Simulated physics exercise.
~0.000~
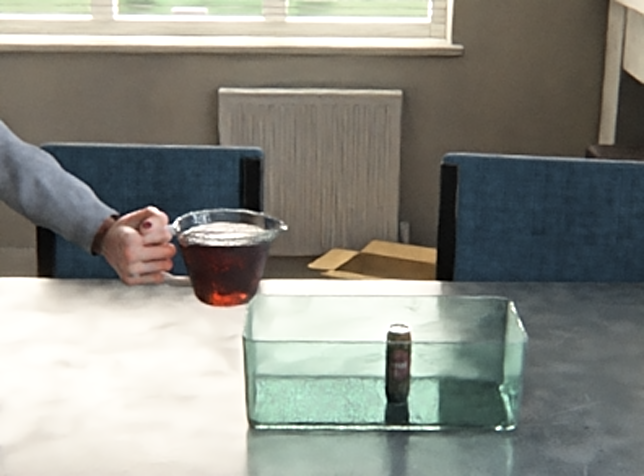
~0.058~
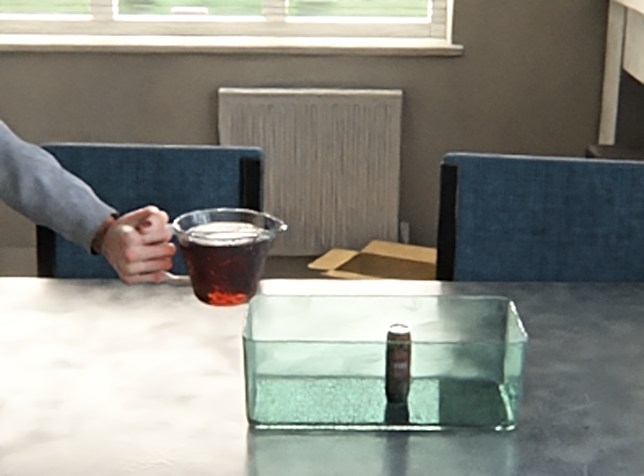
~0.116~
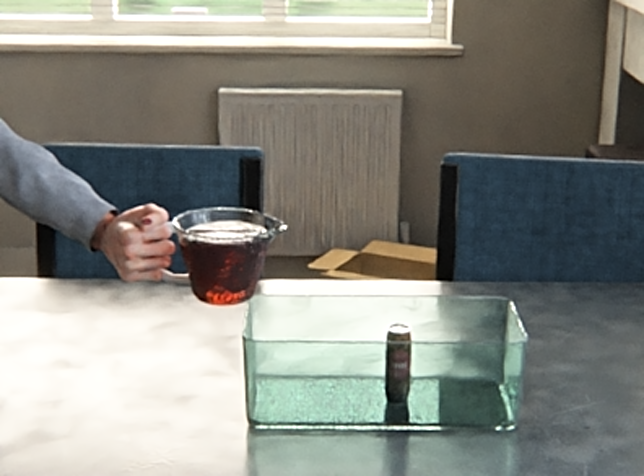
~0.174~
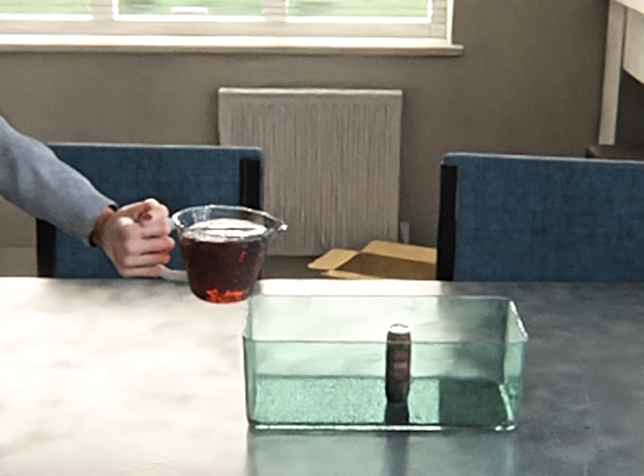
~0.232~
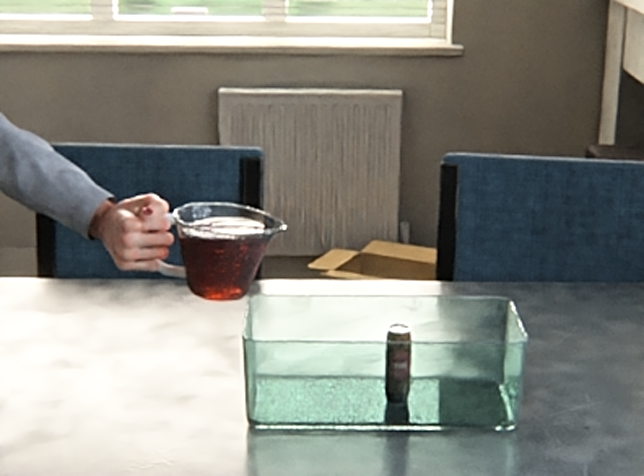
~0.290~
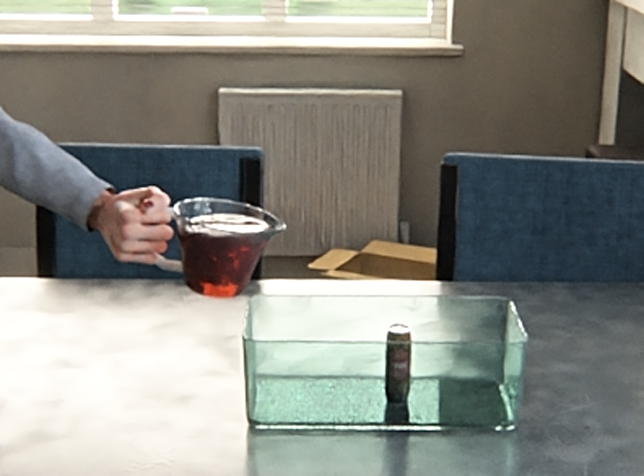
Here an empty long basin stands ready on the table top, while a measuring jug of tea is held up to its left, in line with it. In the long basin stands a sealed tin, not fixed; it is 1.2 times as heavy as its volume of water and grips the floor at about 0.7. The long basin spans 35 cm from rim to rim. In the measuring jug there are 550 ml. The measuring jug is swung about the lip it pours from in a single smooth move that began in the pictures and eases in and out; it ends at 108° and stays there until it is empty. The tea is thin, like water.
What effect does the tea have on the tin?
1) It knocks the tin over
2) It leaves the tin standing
Answer: 2.
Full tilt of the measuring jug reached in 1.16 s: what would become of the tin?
After the tilt, the tin is still standing.
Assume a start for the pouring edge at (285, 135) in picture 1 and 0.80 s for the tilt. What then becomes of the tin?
After that, the tin overturns.
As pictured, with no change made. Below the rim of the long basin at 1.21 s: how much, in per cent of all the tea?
Roughly 74 per cent.
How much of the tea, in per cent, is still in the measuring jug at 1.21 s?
8 per cent or so.
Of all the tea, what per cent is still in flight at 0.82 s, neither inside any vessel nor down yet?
Roughly 22 percent.
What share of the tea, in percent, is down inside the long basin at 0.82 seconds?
12 %, more or less.
Then, 0.82 s in, the tilt is 59° and 67 per cent is still to pour; the tin stands where it began.
Then, 1.21 s in, the tilt is 95° and 8 per cent is still to pour; the tin stands where it began.
Then, 1.61 s in, the tilt is 108° and 0 per cent is still to pour; the tin stands where it began.
Then, 2.05 s in, the tilt is 108° and 0 per cent is still to pour; the tin stands where it began.
Finally, the tin stands where it began.
